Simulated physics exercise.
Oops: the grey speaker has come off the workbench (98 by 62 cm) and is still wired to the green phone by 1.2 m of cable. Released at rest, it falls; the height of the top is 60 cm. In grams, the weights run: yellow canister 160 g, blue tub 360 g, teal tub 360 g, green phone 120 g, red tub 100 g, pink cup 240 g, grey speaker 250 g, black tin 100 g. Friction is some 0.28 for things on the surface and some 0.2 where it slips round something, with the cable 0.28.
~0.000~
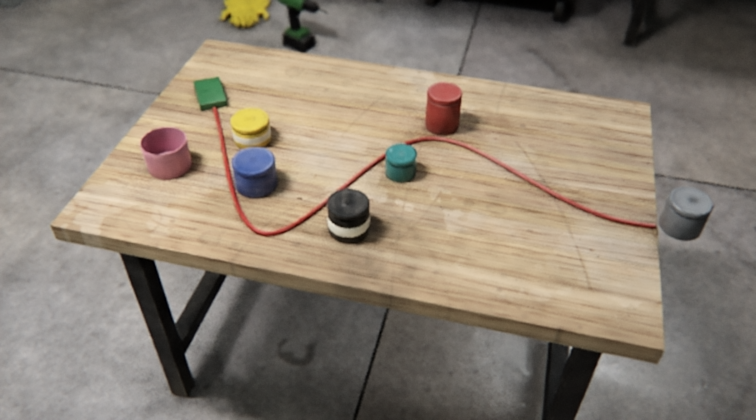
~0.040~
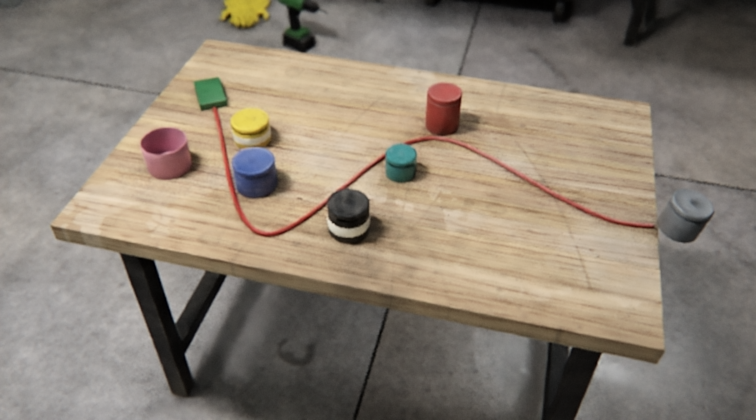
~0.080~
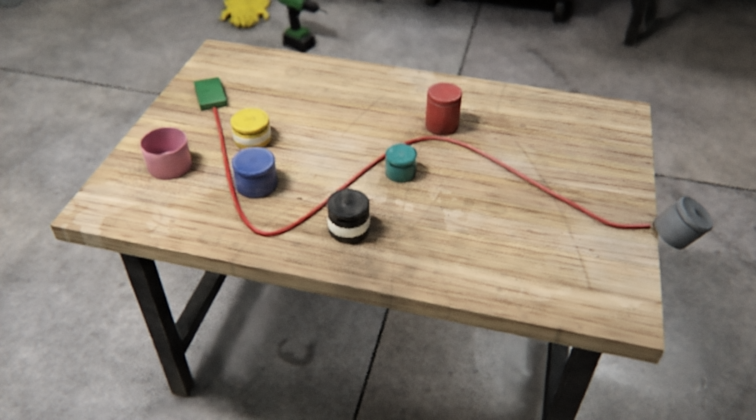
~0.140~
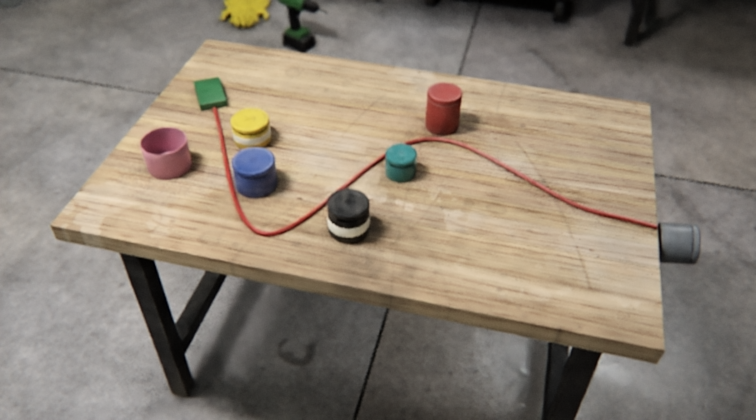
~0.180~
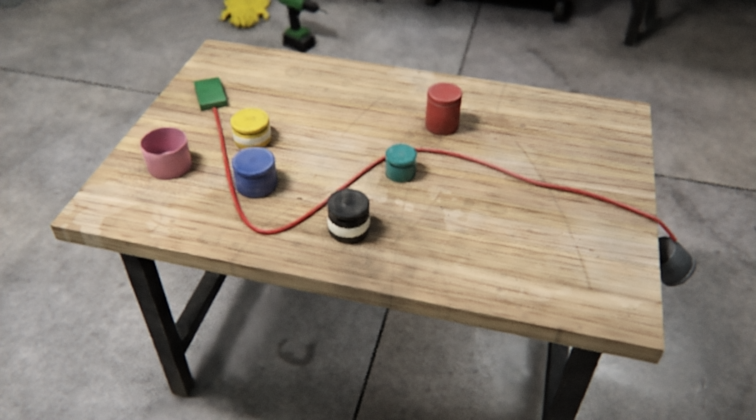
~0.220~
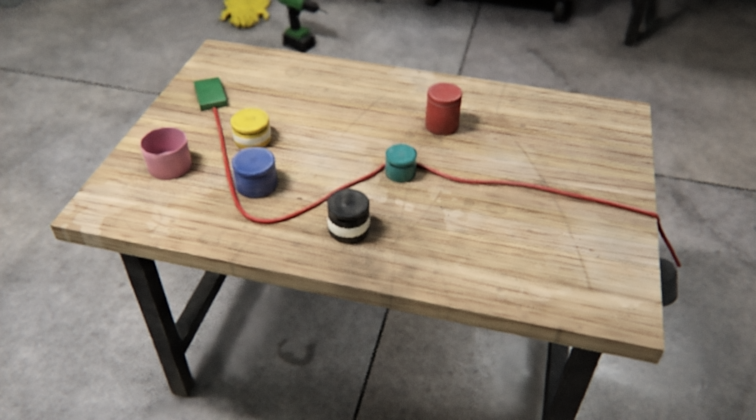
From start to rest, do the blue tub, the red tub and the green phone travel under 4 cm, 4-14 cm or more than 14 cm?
Result: The blue tub goes a fair distance. The red tub scarcely stirs. The green phone goes a great distance.
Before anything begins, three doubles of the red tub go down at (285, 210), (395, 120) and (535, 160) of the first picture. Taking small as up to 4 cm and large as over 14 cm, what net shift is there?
In turn, the three show a lot of movement, only a little movement and only a little movement.
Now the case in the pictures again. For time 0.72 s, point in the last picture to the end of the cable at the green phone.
Somewhere about (280, 185) in the final view.
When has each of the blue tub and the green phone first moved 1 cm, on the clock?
The blue tub at 0.32 seconds and the green phone at 0.30 seconds.
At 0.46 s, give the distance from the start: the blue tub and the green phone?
At that time the blue tub has gone 6 cm and the green phone 15 cm.
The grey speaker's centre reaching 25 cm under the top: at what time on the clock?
0.30 s.
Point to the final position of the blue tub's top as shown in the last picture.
Somewhere around (288, 130) is where it ends up.
At 0.5 s, the cable's tail end at (222, 146); green phone 13 cm off its start, blue tub 7 cm off its start, grey speaker over the edge.
At 0.7 s, the cable's tail end at (280, 185); green phone 37 cm off its start, blue tub 10 cm off its start, grey speaker over the edge.
At 1.0 s, the cable's tail end at (301, 220); green phone 47 cm off its start at (315, 233), blue tub 10 cm off its start at (288, 130), grey speaker over the edge.
At 1.2 s, the cable's tail end at (302, 220); green phone 47 cm off its start, blue tub 10 cm off its start, grey speaker over the edge.
At 2.4 s, the cable's tail end at (302, 220); green phone 47 cm off its start at (316, 233), blue tub 10 cm off its start at (288, 130), red tub 0 cm off its start at (445, 91), grey speaker over the edge.
